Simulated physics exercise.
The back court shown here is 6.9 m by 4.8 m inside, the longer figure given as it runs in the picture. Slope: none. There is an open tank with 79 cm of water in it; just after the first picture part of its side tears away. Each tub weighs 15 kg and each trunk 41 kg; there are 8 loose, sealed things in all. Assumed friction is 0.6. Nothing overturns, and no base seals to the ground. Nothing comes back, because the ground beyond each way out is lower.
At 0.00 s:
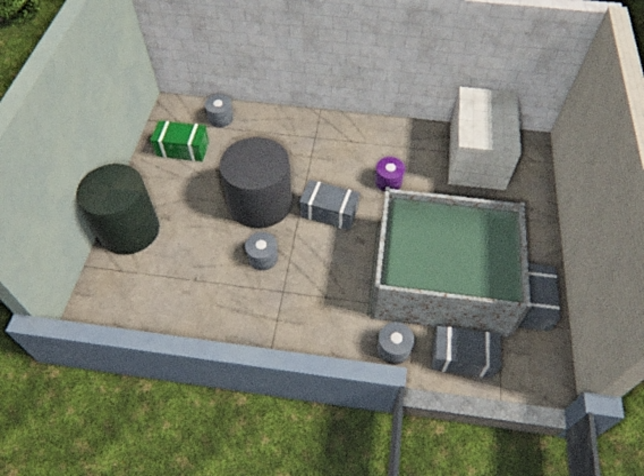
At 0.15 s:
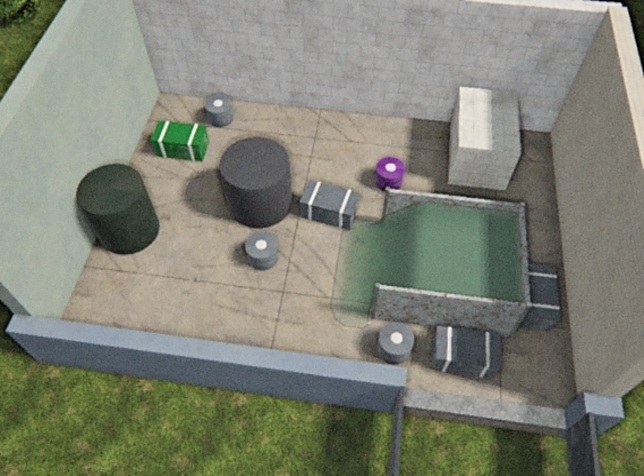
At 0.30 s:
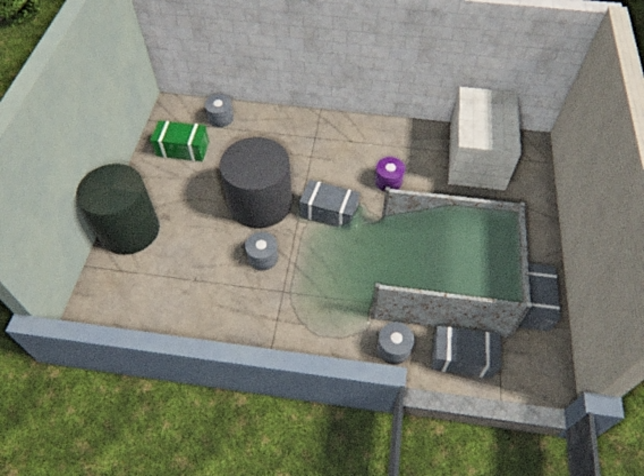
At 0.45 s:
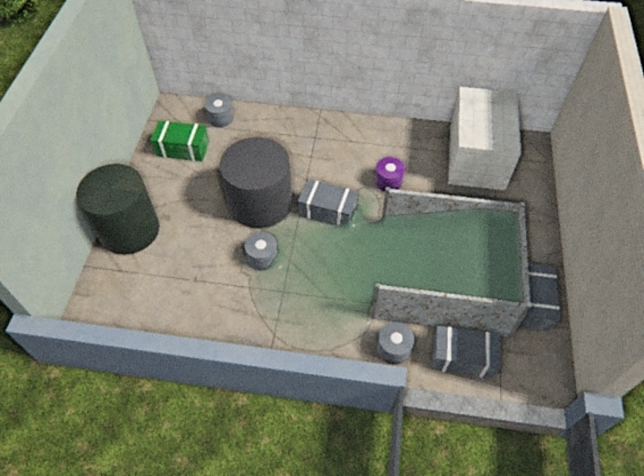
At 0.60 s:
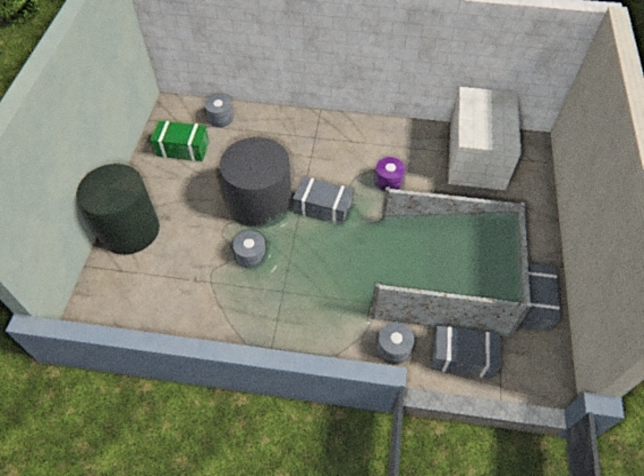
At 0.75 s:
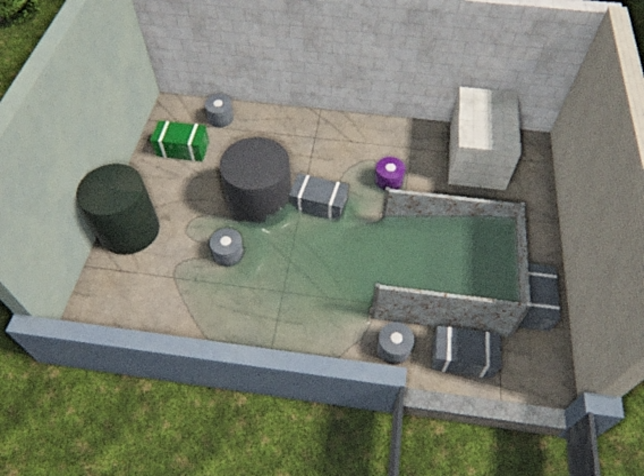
The open tank of green water lost its left side, and the water spread leftward across the courtyard floor, reaching a gray trunk and then pushing a small gray tub a short way left.
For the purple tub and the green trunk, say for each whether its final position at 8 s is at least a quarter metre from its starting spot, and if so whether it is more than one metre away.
Result: The purple tub stays about where it was, the green trunk ends a short way off.
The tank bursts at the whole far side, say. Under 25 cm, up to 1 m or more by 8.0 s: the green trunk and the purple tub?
Note: Green trunk swept well away, purple tub swept well away.
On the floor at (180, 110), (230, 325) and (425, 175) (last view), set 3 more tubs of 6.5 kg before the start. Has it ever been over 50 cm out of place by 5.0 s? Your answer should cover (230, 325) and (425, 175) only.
Beyond the mark, below the mark.
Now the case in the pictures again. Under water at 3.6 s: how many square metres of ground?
About 23 m2 is covered.
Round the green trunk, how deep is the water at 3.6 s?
Depth approx. 6 cm.
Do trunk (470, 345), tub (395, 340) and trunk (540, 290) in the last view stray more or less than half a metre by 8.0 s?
Taking them in order: Fell shy, fell shy and fell shy.
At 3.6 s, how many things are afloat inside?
That would be 1 of them.
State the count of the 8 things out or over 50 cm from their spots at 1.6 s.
At that moment it comes to 2.
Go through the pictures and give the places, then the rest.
In the first picture, the purple tub at (391, 168) rests on the ground; the green trunk at (178, 133), on the bottom; water covers 2.7 m2; 0 of 8 have shifted.
In the second picture, the purple tub at (391, 168), on the bottom; the green trunk at (178, 133), on the bottom; water covers 3.7 m2; 0 of 8 have shifted.
In the third picture, the purple tub at (391, 168), on the bottom; the green trunk at (178, 133) rests on the ground; water covers 4.8 m2; 0 of 8 have shifted.
In the fourth picture, the purple tub at (391, 168) rests on the ground; the green trunk at (178, 133) rests on the ground; water covers 6.1 m2; 0 of 8 have shifted.
In the fifth picture, the purple tub at (391, 168), on the bottom; the green trunk at (178, 133) rests on the ground; 7.4 m2 under water; 2 of 8 have shifted.
In the sixth picture, the purple tub at (391, 168) rests on the ground; the green trunk at (178, 133), on the bottom; 9.1 m2 under water; 2 of 8 have shifted.
After 1.6 s the purple tub is near (391, 168), 0.0 m from its start, aground; the green trunk is near (178, 133), 0.0 m from its start, aground; 0 of 8 are out; 0 afloat.
After 3.6 s the purple tub is near (391, 168), 0.0 m from its start, aground; the green trunk is near (178, 133), 0.0 m from its start, aground; 0 of 8 are out; 1 afloat.
After 5.6 s the purple tub is near (391, 168), 0.0 m from its start, aground; the green trunk is near (161, 127), 0.3 m from its start, afloat; 0 of 8 are out; 3 afloat.
After 8.0 s the purple tub is near (391, 167), 0.0 m from its start, aground; the green trunk is near (152, 155), 0.6 m from its start, aground; 0 of 8 are out; 2 afloat.
